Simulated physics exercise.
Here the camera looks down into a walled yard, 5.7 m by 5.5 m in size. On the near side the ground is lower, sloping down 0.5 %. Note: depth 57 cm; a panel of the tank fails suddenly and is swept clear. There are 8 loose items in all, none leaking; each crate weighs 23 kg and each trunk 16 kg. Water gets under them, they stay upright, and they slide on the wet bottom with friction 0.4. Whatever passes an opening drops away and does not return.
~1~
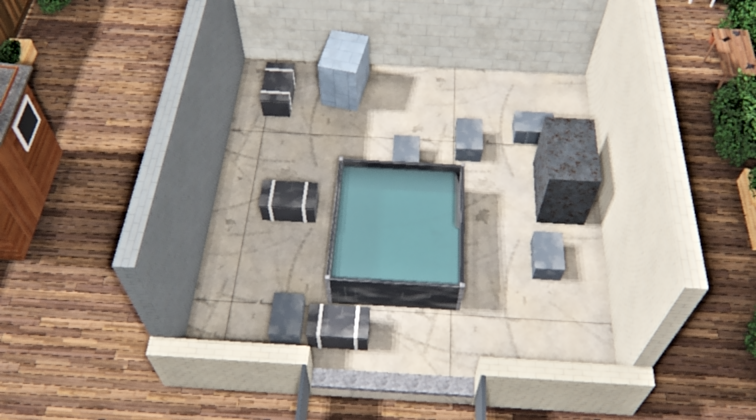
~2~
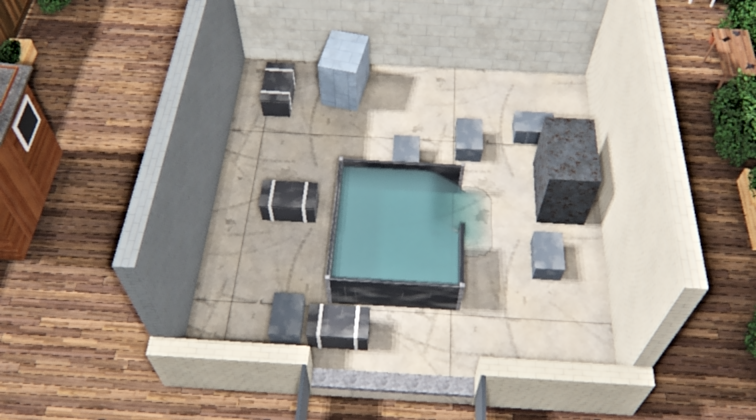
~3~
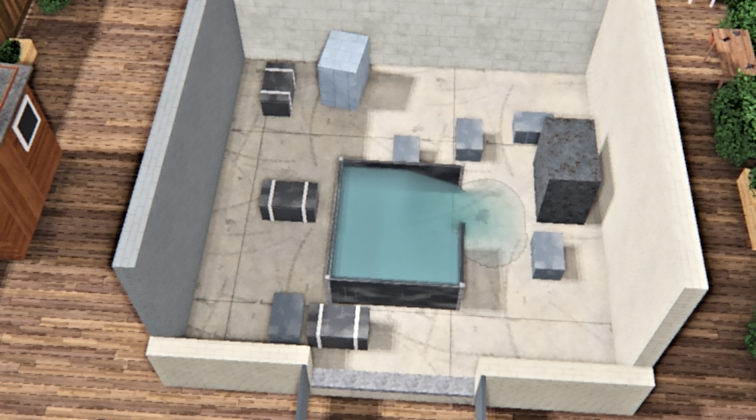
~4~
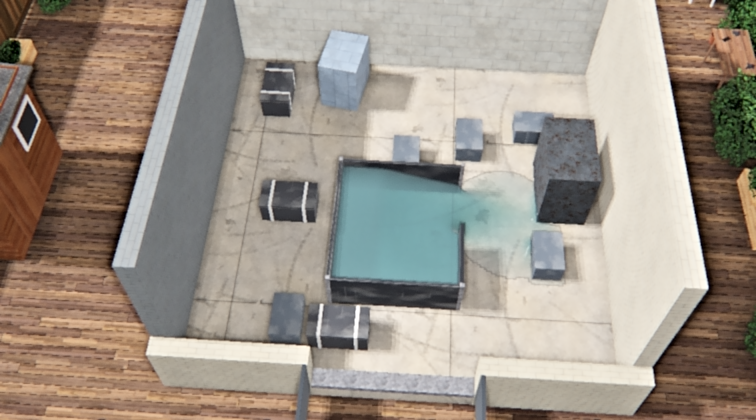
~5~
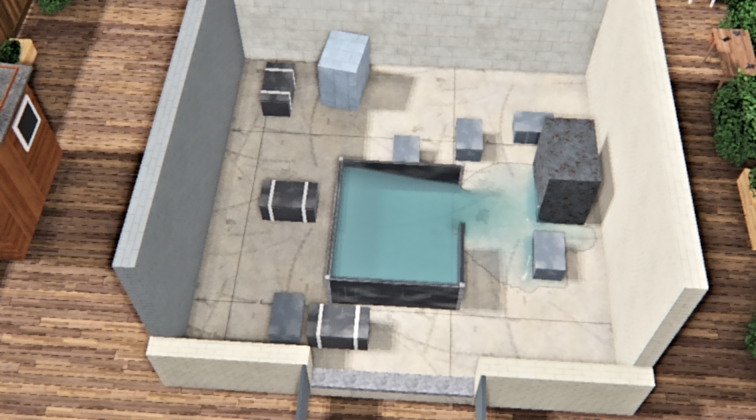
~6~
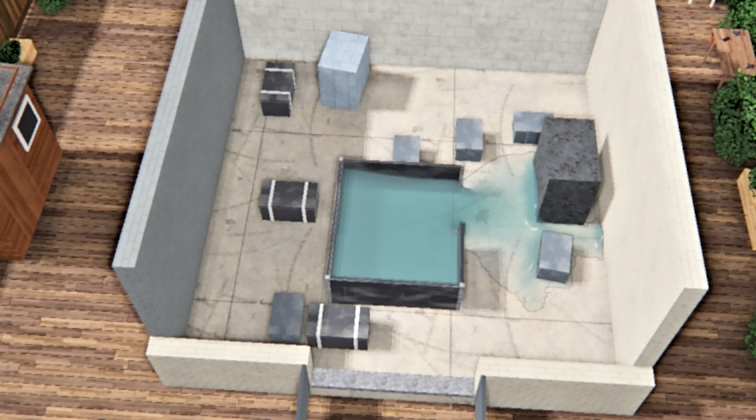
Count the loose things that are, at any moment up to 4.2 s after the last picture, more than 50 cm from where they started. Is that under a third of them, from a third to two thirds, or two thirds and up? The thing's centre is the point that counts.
Beneath one third.
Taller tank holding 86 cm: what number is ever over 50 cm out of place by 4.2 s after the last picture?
4.
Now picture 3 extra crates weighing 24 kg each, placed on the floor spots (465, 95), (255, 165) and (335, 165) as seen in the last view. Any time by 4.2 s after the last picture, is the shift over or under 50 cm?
In the order asked: Farther than that, not as far, not as far.
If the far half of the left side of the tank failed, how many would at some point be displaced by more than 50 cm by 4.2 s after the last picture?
That would give 3.
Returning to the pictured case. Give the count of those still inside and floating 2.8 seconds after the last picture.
Total: 1.
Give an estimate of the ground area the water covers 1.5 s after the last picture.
Around 13 m2 of it.
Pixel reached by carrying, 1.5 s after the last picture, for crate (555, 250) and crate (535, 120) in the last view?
Estimated pixels: (603, 351) and (549, 68).
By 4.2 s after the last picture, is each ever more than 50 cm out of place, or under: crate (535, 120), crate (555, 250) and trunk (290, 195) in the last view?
Taking them in turn, the answers are greater, greater and smaller.
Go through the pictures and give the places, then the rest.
The first frame shows a crate at (549, 250), on the bottom; a crate at (535, 122), on the bottom; water covers 3.2 m2; 0 of 8 have shifted.
The second frame shows a crate at (549, 250), on the bottom; a crate at (535, 122) rests on the ground; water covers 3.7 m2; 0 of 8 have shifted.
The third frame shows a crate at (549, 250), on the bottom; a crate at (535, 122), on the bottom; water covers 4.4 m2; 0 of 8 have shifted.
The fourth frame shows a crate at (549, 250) rests on the ground; a crate at (535, 122) rests on the ground; water covers 5.0 m2; 0 of 8 have shifted.
The fifth frame shows a crate at (550, 250), on the bottom; a crate at (535, 122) rests on the ground; 5.4 m2 under water; 0 of 8 have shifted.
The sixth frame shows a crate at (556, 251) rests on the ground, 10 cm from its start; a crate at (535, 122) rests on the ground; 5.8 m2 under water; 1 of 8 have shifted.
Then, 0.4 s after the last picture 1 of 8 are over 50 cm from their spots; 0 afloat.
Then, 1.5 s after the last picture 2 of 8 are over 50 cm from their spots; 1 afloat.
Then, 2.8 s after the last picture 2 of 8 are over 50 cm from their spots; 1 afloat.
Then, 4.2 s after the last picture 2 of 8 are over 50 cm from their spots, and 2 have been at some point; 2 afloat.
